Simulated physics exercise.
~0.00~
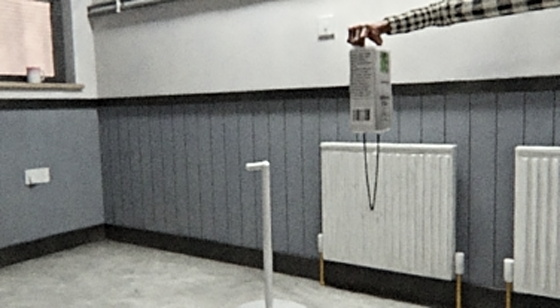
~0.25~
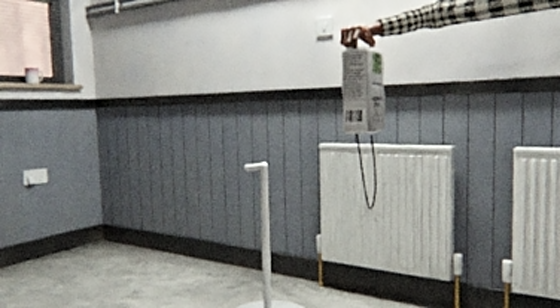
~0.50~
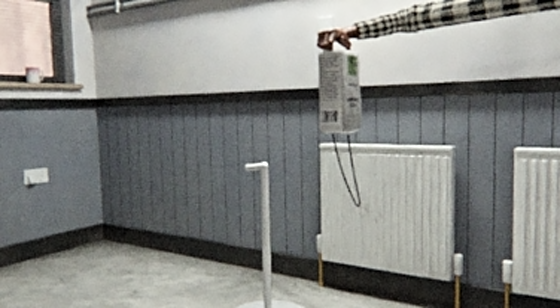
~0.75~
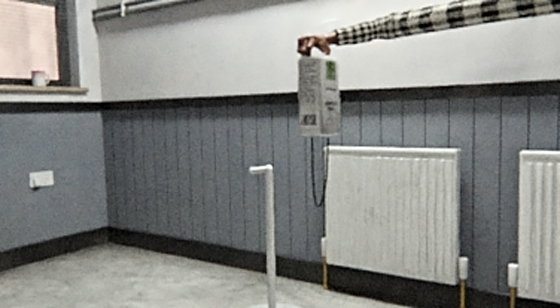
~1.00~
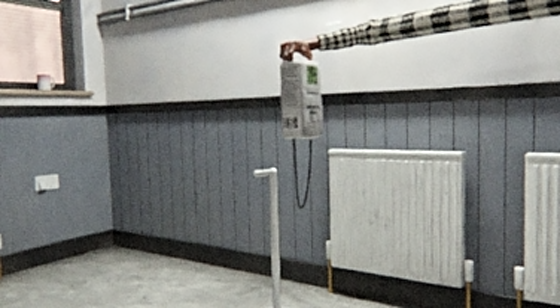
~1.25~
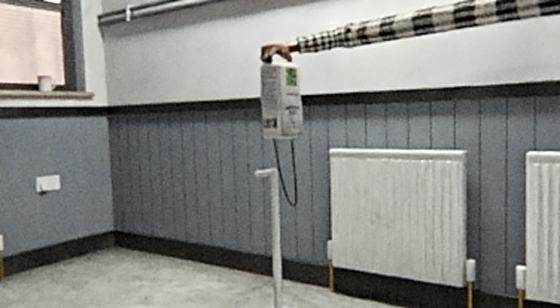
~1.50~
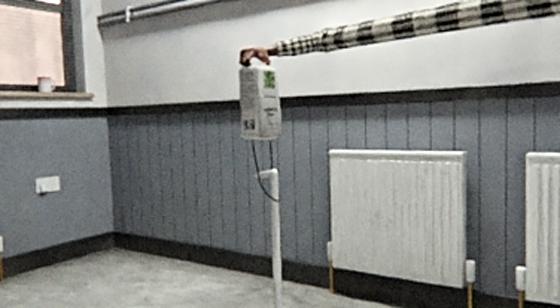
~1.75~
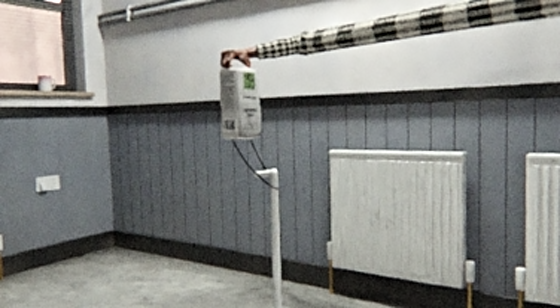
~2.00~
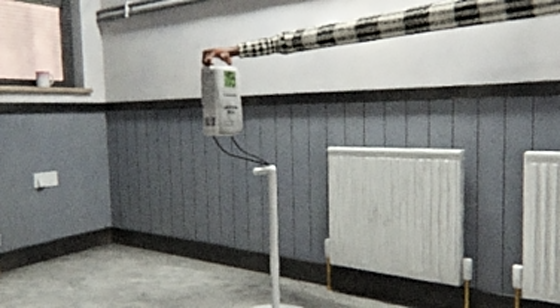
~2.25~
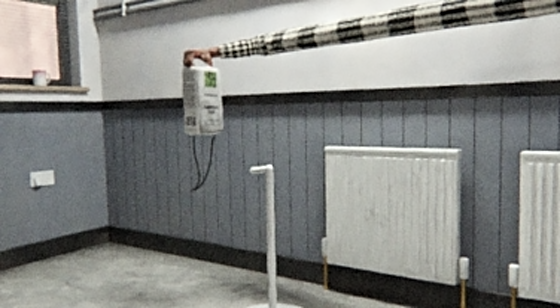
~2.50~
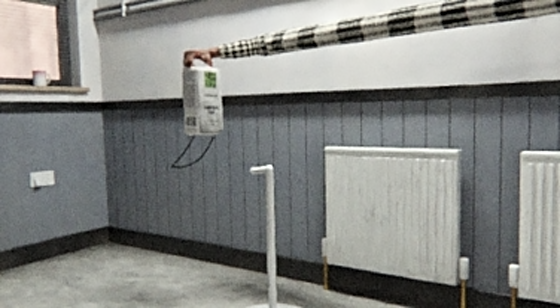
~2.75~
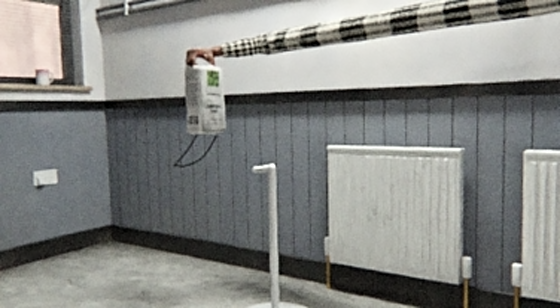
The clip opens on a room with grey panelled walls and white radiators, where a hand at the end of a checked sleeve holds up a white sack with a dark loop dangling beneath it. The arm carries the sack steadily left toward a slim white post with a short hooked top. As the sack passes over the post, the low loop meets the top and trails back toward it, slanting upward. The sack keeps moving left and the loop comes free, swinging below it. Finally the sack hangs almost still, upright, left of the standing post.
